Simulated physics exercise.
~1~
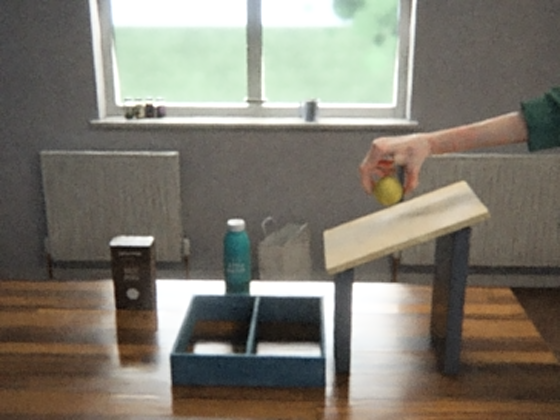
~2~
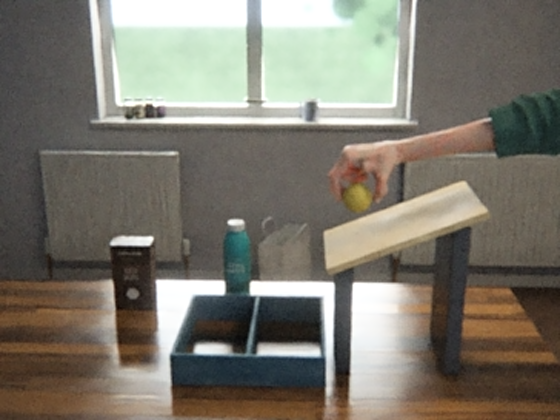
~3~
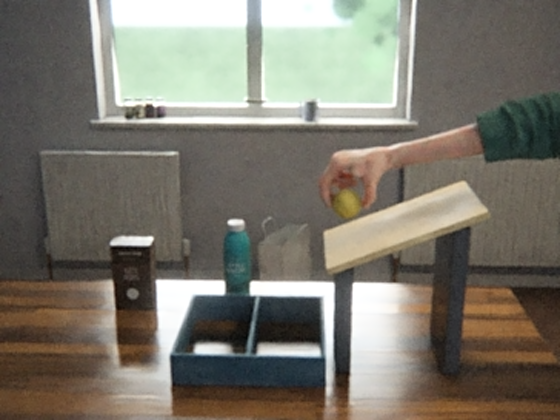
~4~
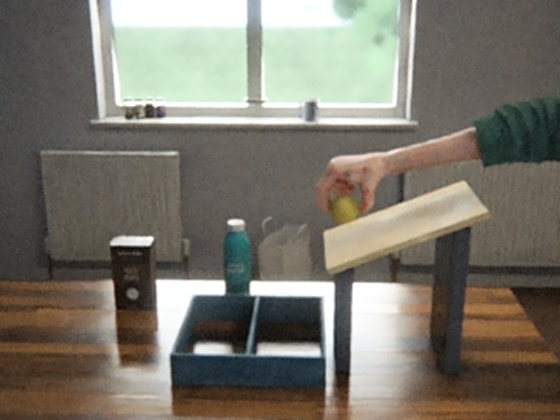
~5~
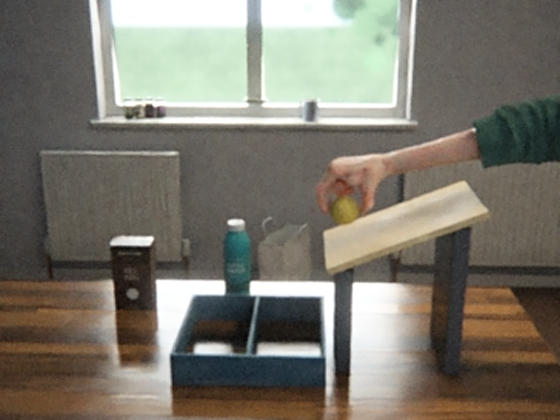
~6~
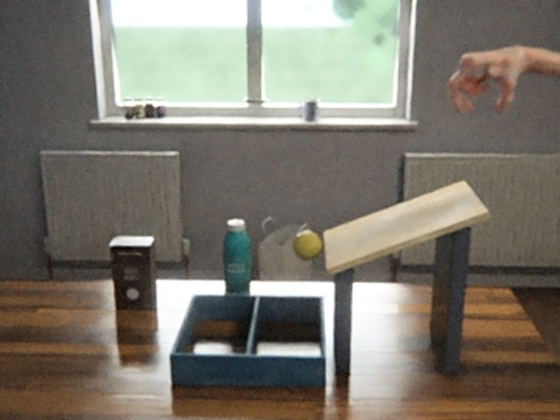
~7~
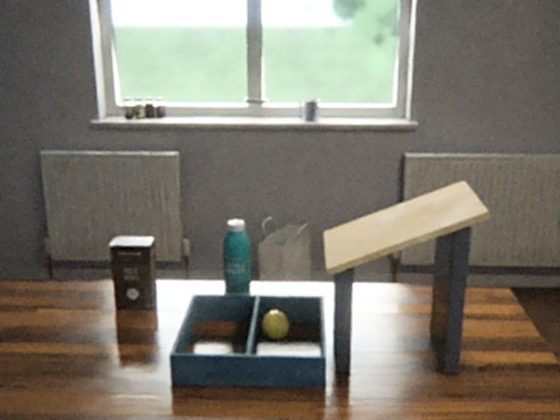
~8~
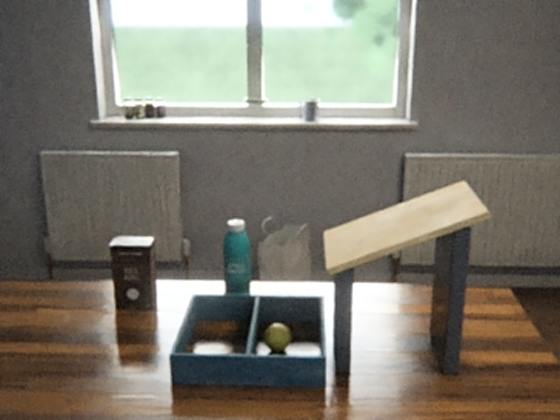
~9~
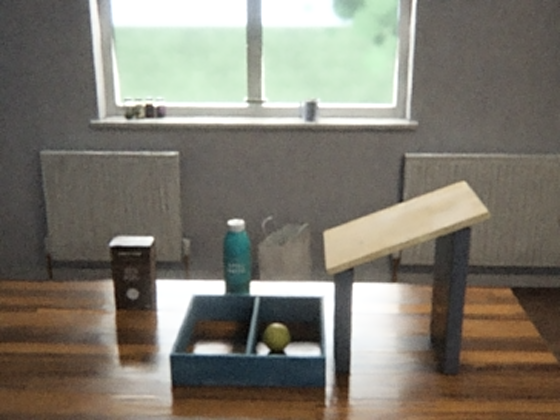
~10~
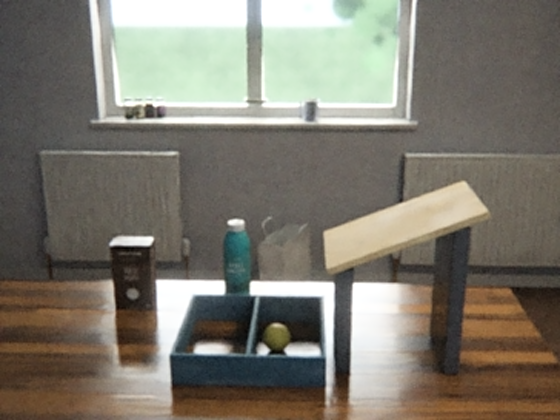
On a wooden table by a window, a hand lowers a yellow lemon to a sloping board and releases it into the tray's nearer bay.
